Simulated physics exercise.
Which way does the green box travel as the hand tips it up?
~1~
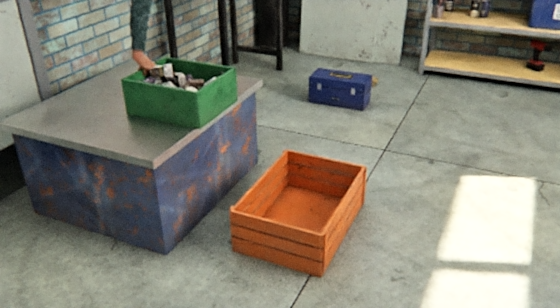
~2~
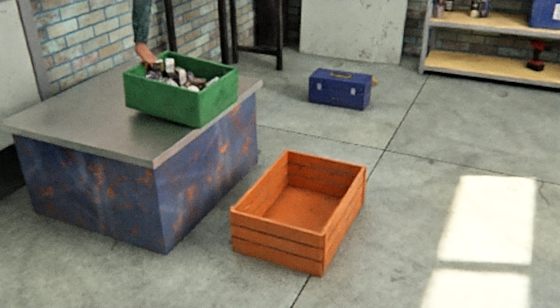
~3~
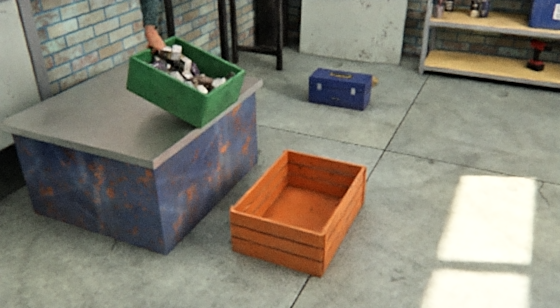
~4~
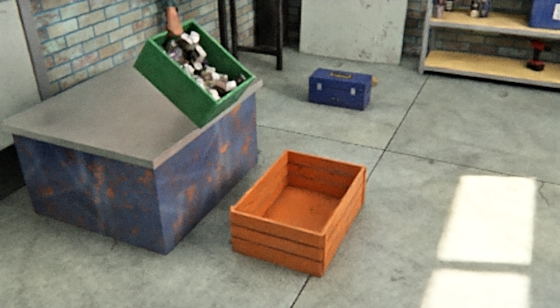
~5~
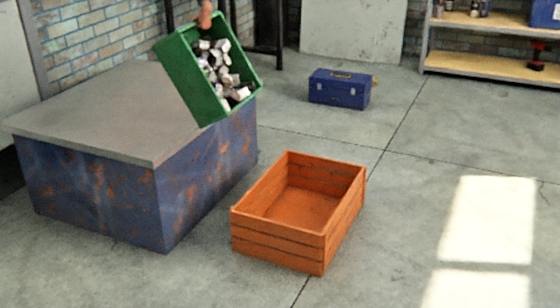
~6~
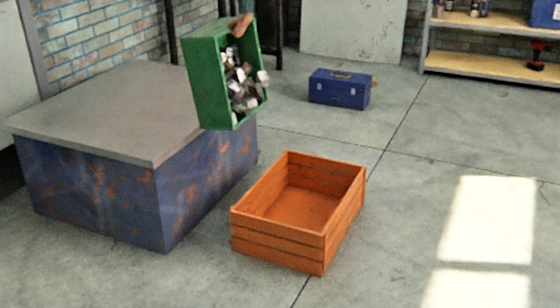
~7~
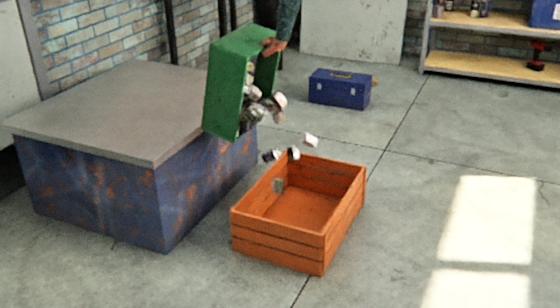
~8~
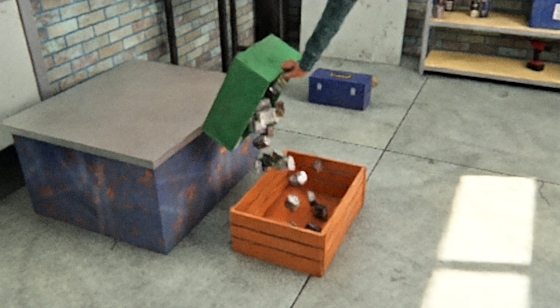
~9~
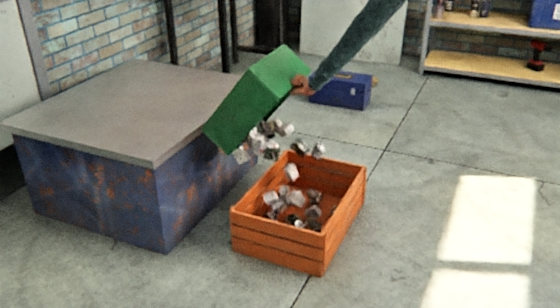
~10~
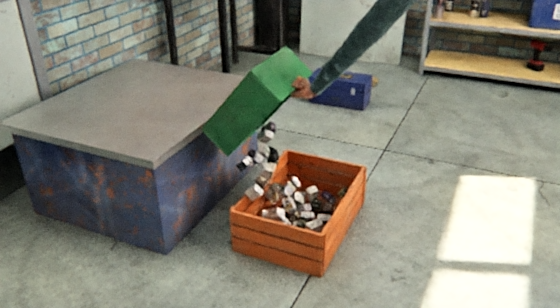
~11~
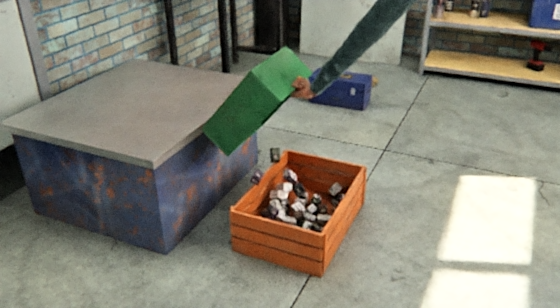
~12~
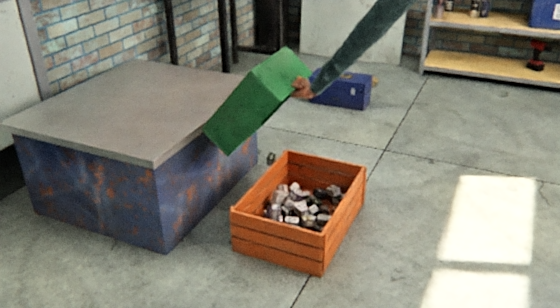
The green box moves to the right, going over the edge of the bench toward the orange box.
